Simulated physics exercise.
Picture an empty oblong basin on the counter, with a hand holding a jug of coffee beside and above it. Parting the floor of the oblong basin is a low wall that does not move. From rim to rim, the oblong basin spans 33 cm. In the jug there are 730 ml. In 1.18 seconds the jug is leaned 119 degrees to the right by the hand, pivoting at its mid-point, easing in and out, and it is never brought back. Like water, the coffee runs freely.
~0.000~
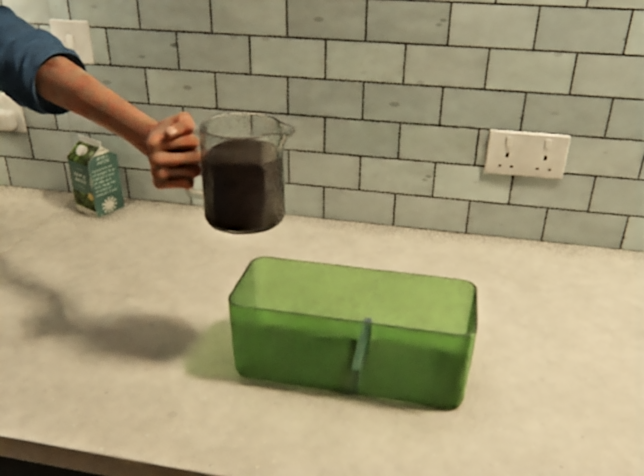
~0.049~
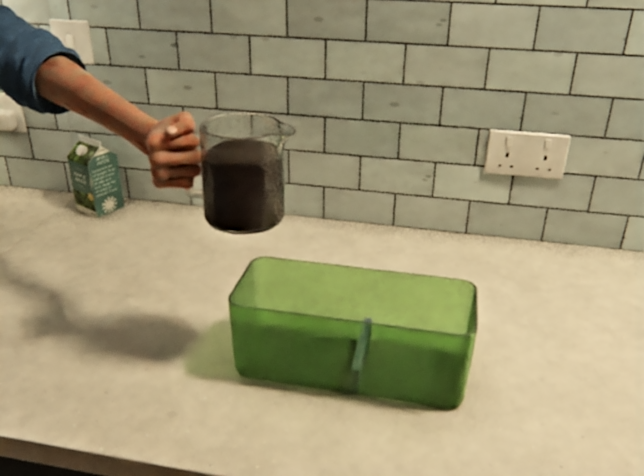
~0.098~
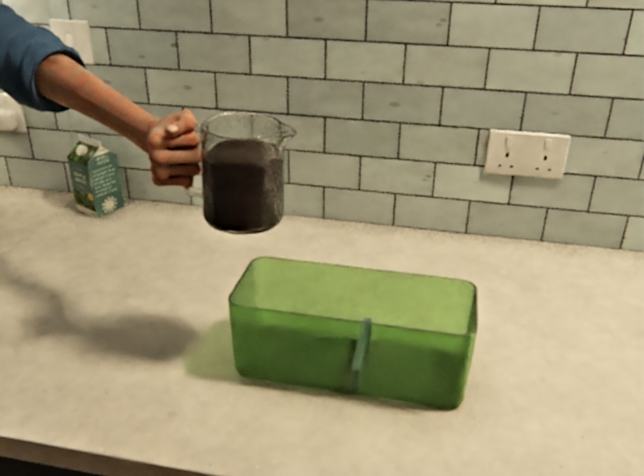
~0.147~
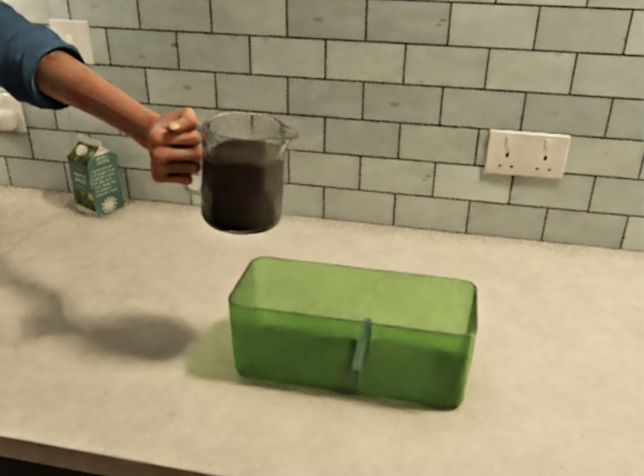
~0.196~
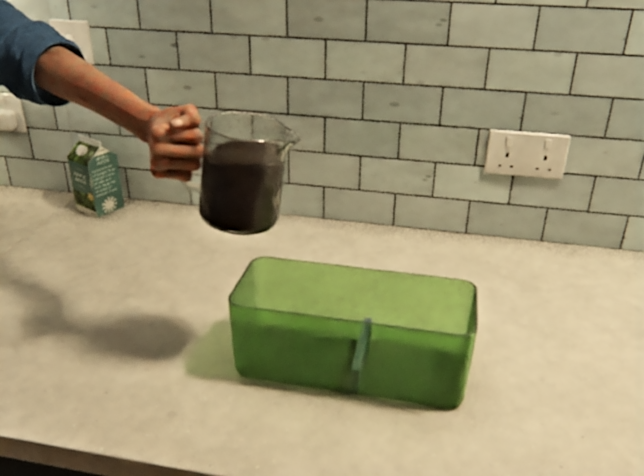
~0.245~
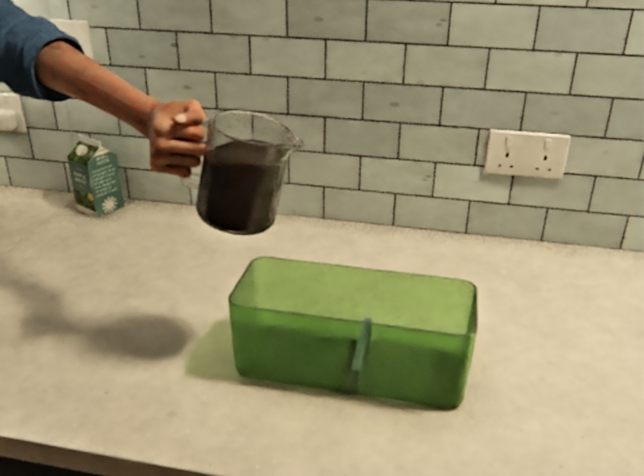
A glass jug of dark coffee, held by a hand in a blue sleeve reaching in from the left, hangs above a pale kitchen counter, seen from slightly above. Below it sits an empty, translucent green oblong basin with a low dividing wall, with a green carton and white sockets behind, against grey-green tiles. The hand slowly leans the jug slightly rightward, the coffee shifting inside, while the camera stays still.
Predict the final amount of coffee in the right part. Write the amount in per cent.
The right part ends with roughly 16 per cent.
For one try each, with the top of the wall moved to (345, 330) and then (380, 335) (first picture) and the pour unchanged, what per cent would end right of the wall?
Around 50 and 5 percent, in that order.
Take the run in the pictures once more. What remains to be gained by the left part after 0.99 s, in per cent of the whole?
About 34 percent, give or take.
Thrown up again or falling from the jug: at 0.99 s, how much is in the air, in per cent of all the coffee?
Estimate: Around 22 per cent.
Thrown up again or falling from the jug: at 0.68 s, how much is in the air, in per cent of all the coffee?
Roughly 12 percent.
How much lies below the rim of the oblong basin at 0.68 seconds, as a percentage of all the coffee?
I reckon close to 1 percent of it.
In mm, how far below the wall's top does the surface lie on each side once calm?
I'd say some 12 mm on the left and some 32 mm on the right.
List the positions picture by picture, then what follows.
In the first frame, it leans 0°; its right rim is at (294, 131); the coffee meets the walls at (207, 147) and (280, 153); the oblong basin's rim runs from (241, 280) to (476, 309); the wall's top is at (362, 343).
In the second frame, it leans 1°; its right rim is at (295, 131); the coffee meets the walls at (208, 147) and (281, 153).
In the third frame, it leans 2°; its right rim is at (296, 133); the coffee meets the walls at (208, 147) and (281, 154).
In the fourth frame, it leans 5°; its right rim is at (298, 136); the coffee meets the walls at (209, 148) and (282, 153).
In the fifth frame, it leans 8°; its right rim is at (301, 139); the coffee meets the walls at (210, 148) and (283, 155).
In the sixth frame, it leans 12°; its right rim is at (303, 144); the coffee meets the walls at (210, 149) and (286, 155).
After 0.68 s the tilt is 73° and 87 per cent is still to pour, 1 is left of the wall and 0 right of it.
After 0.99 s the tilt is 112° and 23 per cent is still to pour, 44 is left of the wall and 12 right of it.
After 1.32 s the tilt is 119° and 0 per cent is still to pour, 78 is left of the wall and 14 right of it.
After 1.68 s the tilt is 119° and 0 per cent is still to pour, 78 is left of the wall and 16 right of it.
In the end 78 per cent lies left of the wall, 16 right of it and 6 outside.
